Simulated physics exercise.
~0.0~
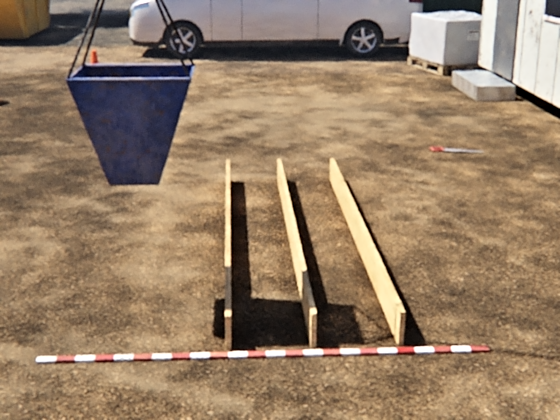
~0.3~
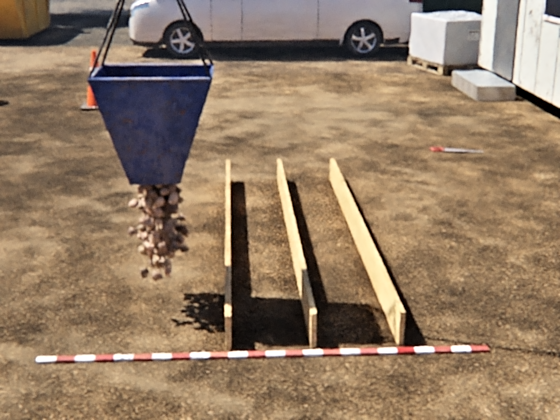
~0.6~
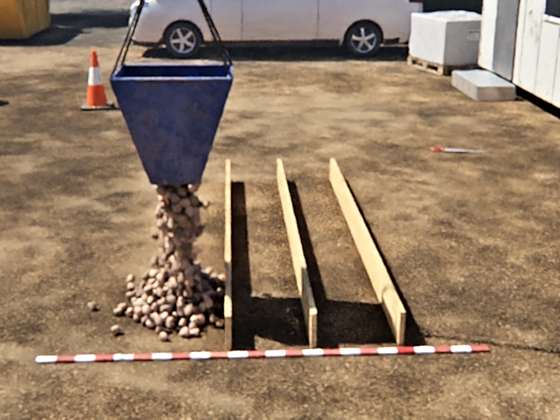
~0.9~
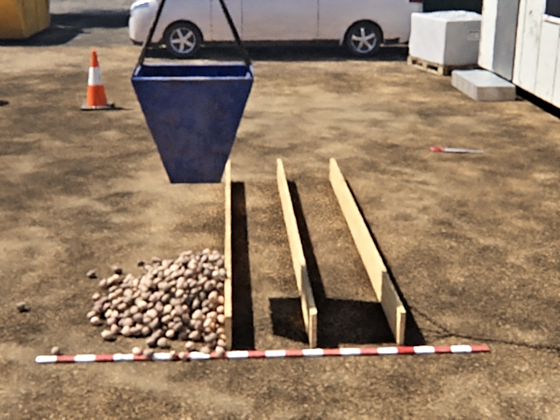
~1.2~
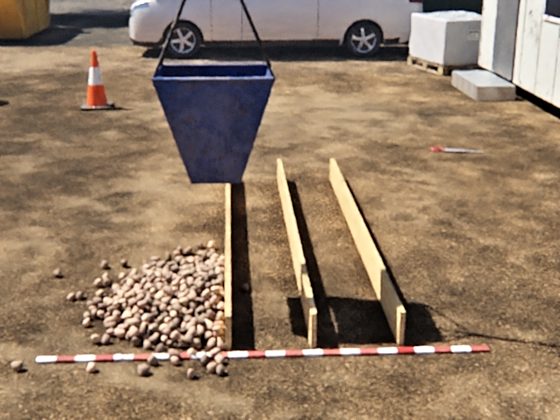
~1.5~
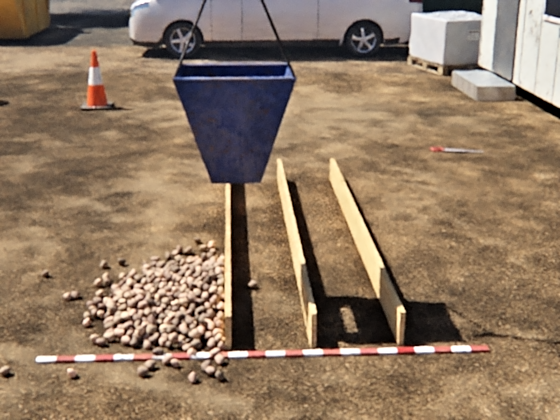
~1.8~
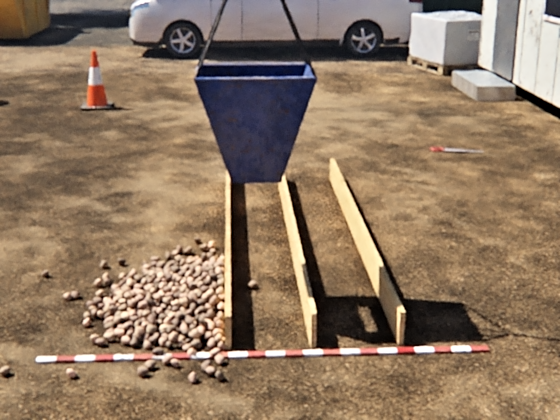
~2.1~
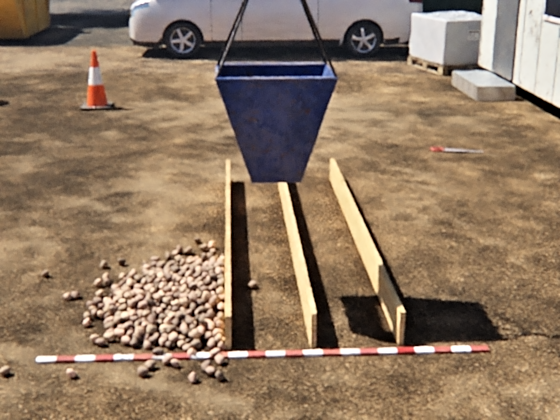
Blue skip moving rightwards over a dirt yard, pouring brown stones into a heap left of three boards, then drifting on empty.
